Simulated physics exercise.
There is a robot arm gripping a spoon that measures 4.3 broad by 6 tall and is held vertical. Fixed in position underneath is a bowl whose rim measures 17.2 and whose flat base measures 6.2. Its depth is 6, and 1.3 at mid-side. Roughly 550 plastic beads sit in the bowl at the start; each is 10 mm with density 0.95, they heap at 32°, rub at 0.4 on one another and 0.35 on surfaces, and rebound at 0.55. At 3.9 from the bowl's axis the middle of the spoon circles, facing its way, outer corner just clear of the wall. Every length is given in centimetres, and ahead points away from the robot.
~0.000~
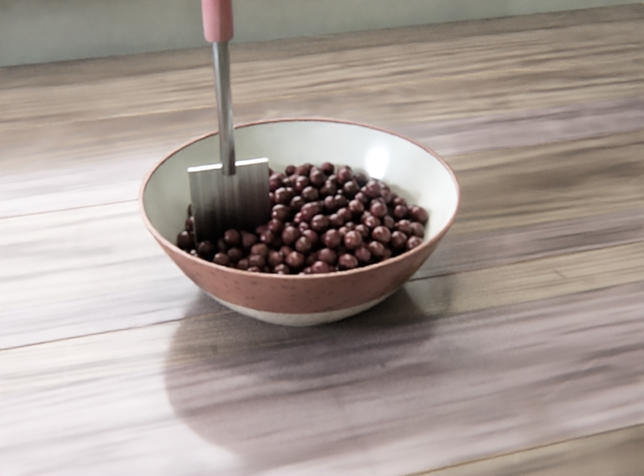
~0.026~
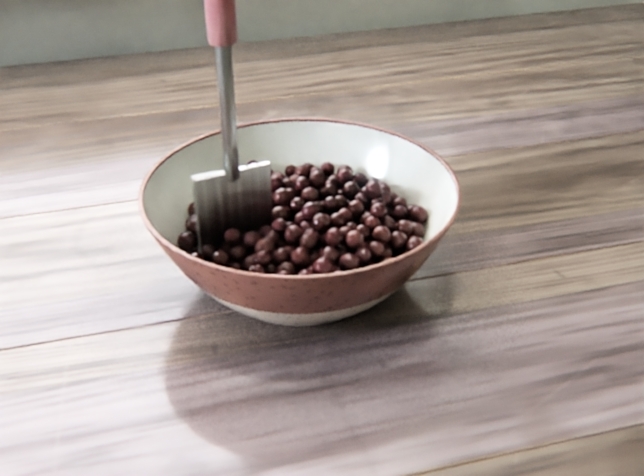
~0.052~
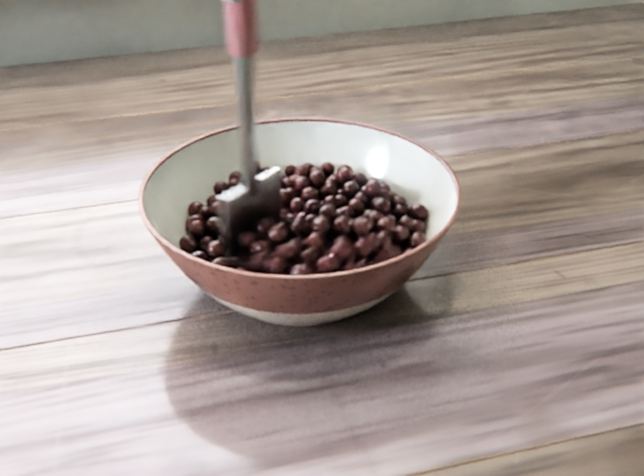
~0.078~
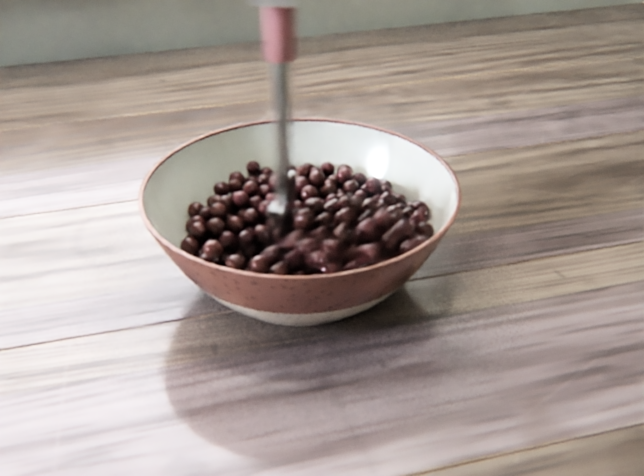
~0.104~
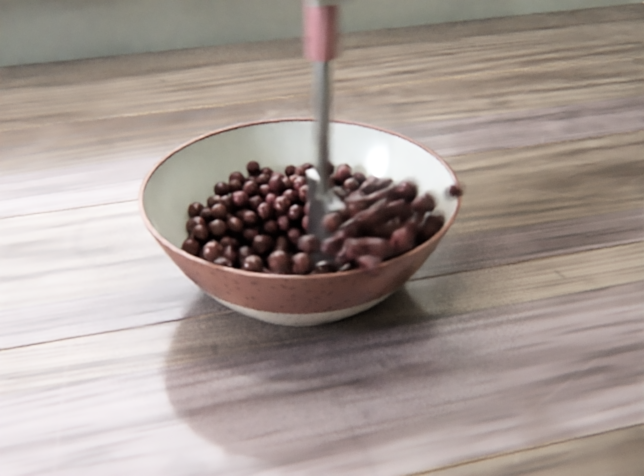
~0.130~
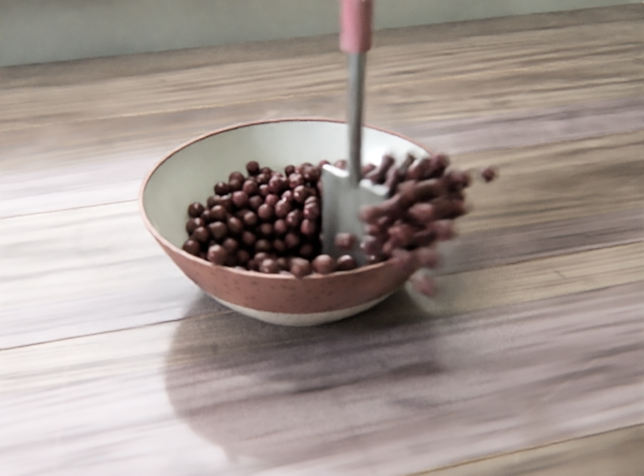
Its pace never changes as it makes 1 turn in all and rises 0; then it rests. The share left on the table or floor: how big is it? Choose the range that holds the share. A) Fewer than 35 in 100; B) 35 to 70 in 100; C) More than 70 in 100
35 to 70 in 100 (B).
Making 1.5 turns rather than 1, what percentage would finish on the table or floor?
55 %.
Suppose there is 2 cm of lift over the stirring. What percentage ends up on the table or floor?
Roughly 30 per cent.
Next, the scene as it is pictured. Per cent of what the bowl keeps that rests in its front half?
Roughly 70 percent of it.
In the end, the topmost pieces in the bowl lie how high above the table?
The top sits some 5.5 cm up.
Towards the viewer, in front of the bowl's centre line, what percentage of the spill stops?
40 %.
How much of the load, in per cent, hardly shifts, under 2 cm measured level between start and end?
That comes to some 5 per cent.
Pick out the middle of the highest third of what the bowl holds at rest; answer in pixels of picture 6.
It is centred near (281, 273).
By 0.21 s, 209° round, highest piece 12 above the table; 452 in the bowl, 1 on the table or floor, 93 in flight or on the tool.
By 0.28 s, 295° round, highest piece 12 above the table; 381 in the bowl, 42 on the table or floor, 123 in flight or on the tool.
By 0.52 s, 0° round, highest piece 7 above the table; 298 in the bowl, 245 on the table or floor, 3 in flight or on the tool.
By 1.22 s, 0° round, highest piece 5 above the table; 298 in the bowl, 248 on the table or floor.
Final count, 298 in the bowl, 248 on the table or floor. That is 45 % on the table or floor.
